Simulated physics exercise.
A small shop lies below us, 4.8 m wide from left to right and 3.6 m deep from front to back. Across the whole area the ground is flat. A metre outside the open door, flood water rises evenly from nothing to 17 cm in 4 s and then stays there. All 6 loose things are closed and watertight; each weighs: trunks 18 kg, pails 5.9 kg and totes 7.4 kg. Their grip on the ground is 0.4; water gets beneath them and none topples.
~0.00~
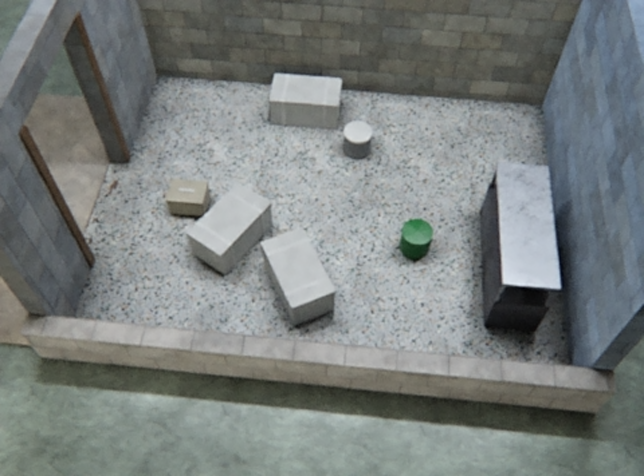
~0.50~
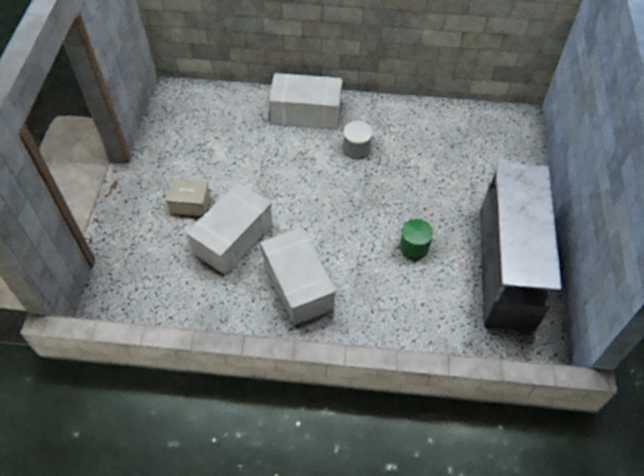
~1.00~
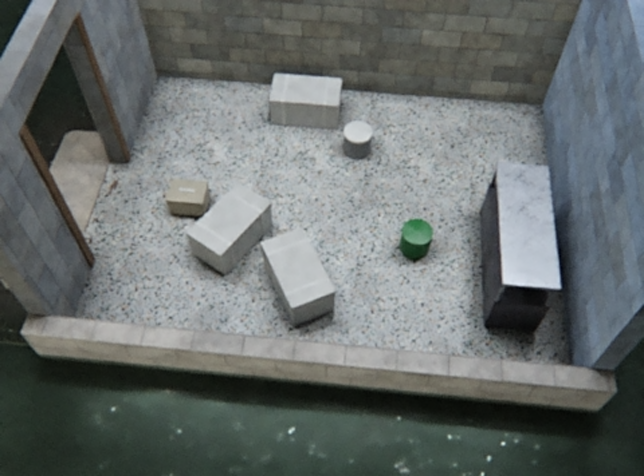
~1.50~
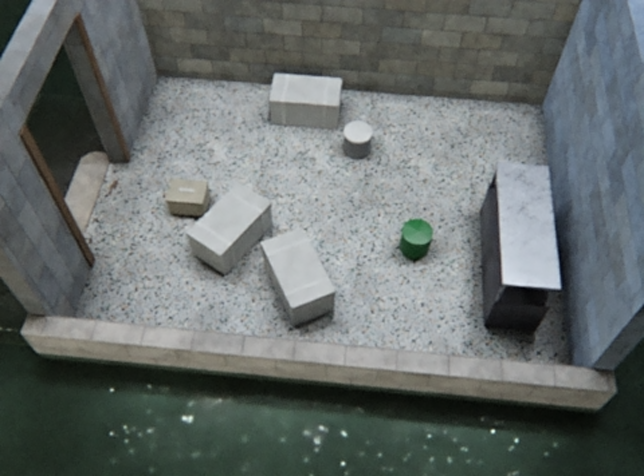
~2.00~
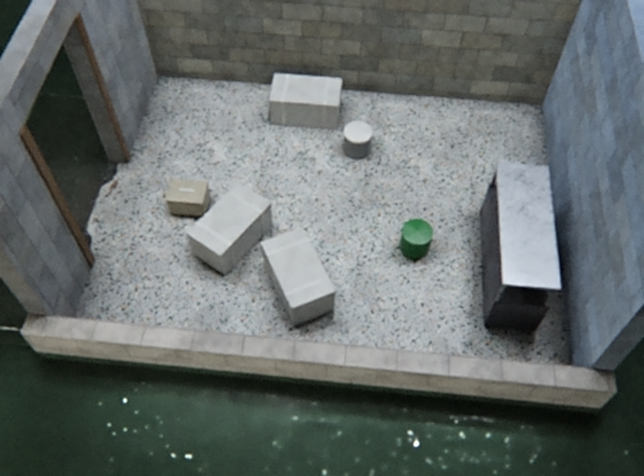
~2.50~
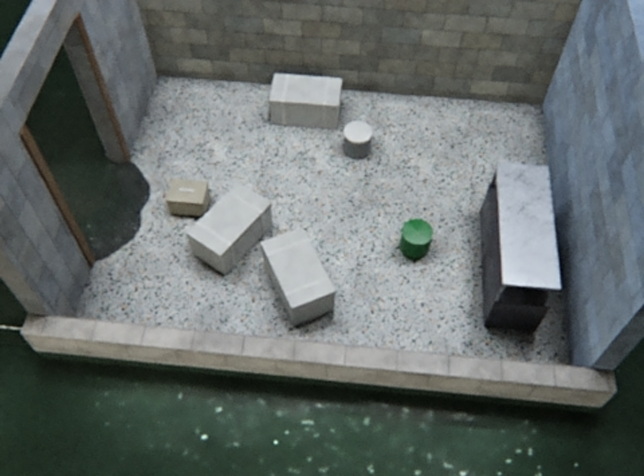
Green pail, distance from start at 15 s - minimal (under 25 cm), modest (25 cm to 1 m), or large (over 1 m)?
It is displaced moderately.
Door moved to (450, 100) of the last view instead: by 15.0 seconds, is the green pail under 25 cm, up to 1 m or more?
Well, the green pail really gets moving far.
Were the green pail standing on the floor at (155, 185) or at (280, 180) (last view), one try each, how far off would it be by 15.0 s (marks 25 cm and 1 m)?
First try: It inches along; second try: It covers a big distance.
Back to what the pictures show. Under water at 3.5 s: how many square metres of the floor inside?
The covered patch comes to about 1.5 m2.
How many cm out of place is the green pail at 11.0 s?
Shift by then: About 50 cm.
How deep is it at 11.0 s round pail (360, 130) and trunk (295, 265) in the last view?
Roughly 8 and 8 cm.
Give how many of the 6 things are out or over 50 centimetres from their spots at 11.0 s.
Count then: 5.
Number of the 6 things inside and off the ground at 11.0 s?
Tally: 5 of them.
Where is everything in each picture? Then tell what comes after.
The first picture shows the green pail at (418, 231) rests on the ground; 0.0 m2 under water; 0 of 6 have shifted.
The second picture shows the green pail at (418, 231), on the bottom; water covers 0.0 m2; 0 of 6 have shifted.
The third picture shows the green pail at (418, 231) rests on the ground; 0.0 m2 under water; 0 of 6 have shifted.
The fourth picture shows the green pail at (418, 231) rests on the ground; water covers 0.0 m2; 0 of 6 have shifted.
The fifth picture shows the green pail at (418, 231) rests on the ground; 0.0 m2 under water; 0 of 6 have shifted.
The sixth picture shows the green pail at (418, 231), on the bottom; 0.3 m2 under water; 0 of 6 have shifted.
After 3.5 s the green pail is near (418, 231), 0.0 m from its start, aground; 0 afloat.
After 6.8 s the green pail is near (418, 231), 0.0 m from its start, aground; 1 afloat.
After 11.0 s the green pail is near (457, 209), 0.5 m from its start, aground; 5 afloat.
After 15.0 s the green pail is near (471, 206), 0.6 m from its start, afloat; 6 afloat.
